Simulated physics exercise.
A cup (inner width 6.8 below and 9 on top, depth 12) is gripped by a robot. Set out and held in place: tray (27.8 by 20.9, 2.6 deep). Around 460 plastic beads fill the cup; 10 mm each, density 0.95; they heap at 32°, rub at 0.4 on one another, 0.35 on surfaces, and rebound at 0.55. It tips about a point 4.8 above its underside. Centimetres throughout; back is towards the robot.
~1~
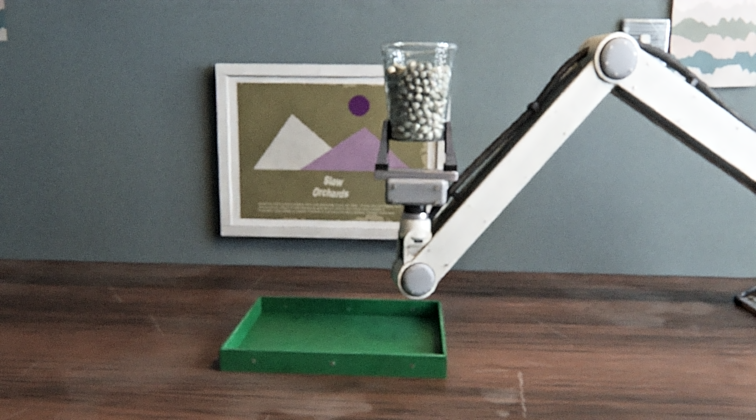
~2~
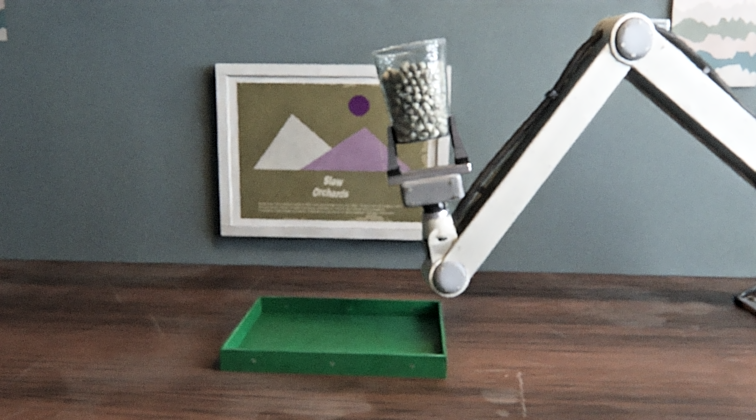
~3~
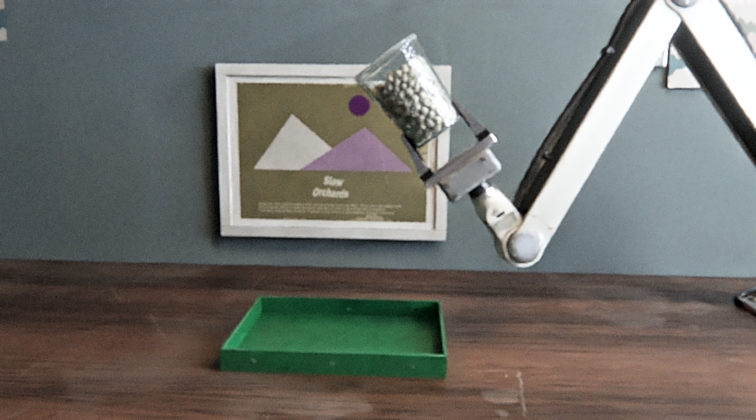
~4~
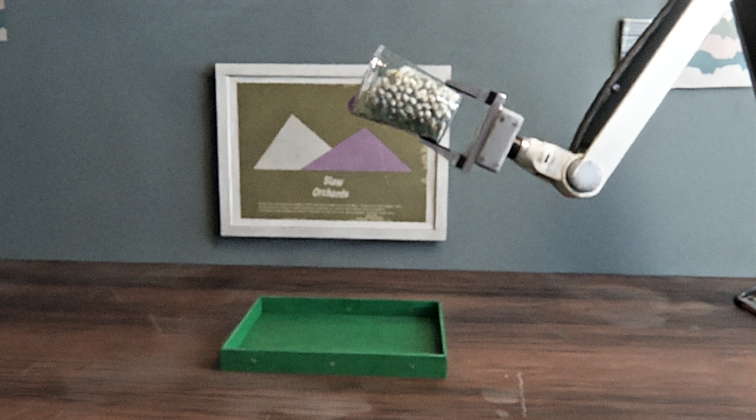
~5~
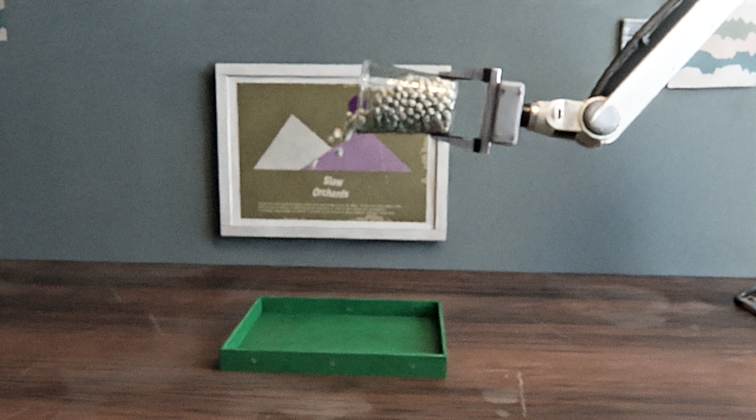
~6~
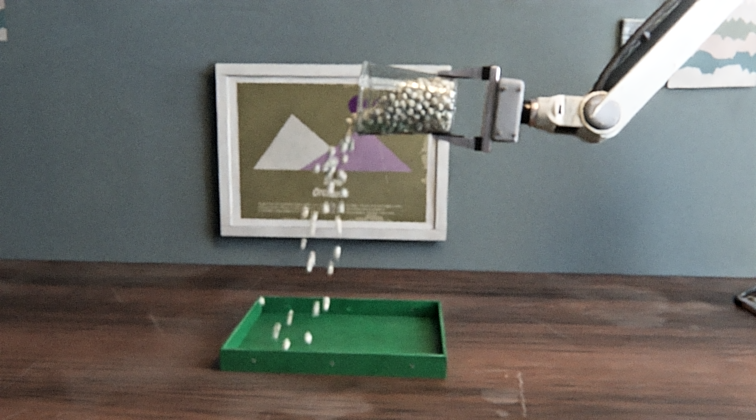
A robot arm tilts a clear cup leftward and pours pale beads toward a green tray.
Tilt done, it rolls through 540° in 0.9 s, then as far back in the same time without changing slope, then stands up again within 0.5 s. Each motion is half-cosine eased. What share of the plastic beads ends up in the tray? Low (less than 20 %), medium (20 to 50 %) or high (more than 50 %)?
A high share, more than 50 %, ends in the tray.
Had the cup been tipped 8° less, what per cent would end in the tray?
Then about 40 per cent.
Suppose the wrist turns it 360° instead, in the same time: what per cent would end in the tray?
It would be near 70 per cent.
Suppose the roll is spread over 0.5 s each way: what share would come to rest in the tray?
In that case some 50 per cent.
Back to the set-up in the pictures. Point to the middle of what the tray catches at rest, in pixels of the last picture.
At about (286, 334).
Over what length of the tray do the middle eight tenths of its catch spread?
Roughly 18 cm.
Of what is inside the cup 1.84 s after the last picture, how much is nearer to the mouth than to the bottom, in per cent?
About 45 per cent.
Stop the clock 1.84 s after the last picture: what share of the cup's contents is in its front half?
About 25 per cent.
Then, 0.92 s later, tipped 86°, highest piece 36 above the table; 205 in the cup, 186 in the tray, 22 on the table or floor, 44 in flight or on a rim.
Then, 1.84 s later, tipped 85°, highest piece 34 above the table; 304 in the tray, 102 in the cup, 31 on the table or floor, 20 in flight or on a rim.
Then, 2.50 s later, upright, highest piece 34 above the table; 322 in the tray, 100 in the cup, 35 on the table or floor.
Then, 3.20 s later, upright, highest piece 34 above the table; 322 in the tray, 100 in the cup, 35 on the table or floor.
At rest, 322 in the tray, 100 in the cup, 35 on the table or floor. That is 70 % in the tray.
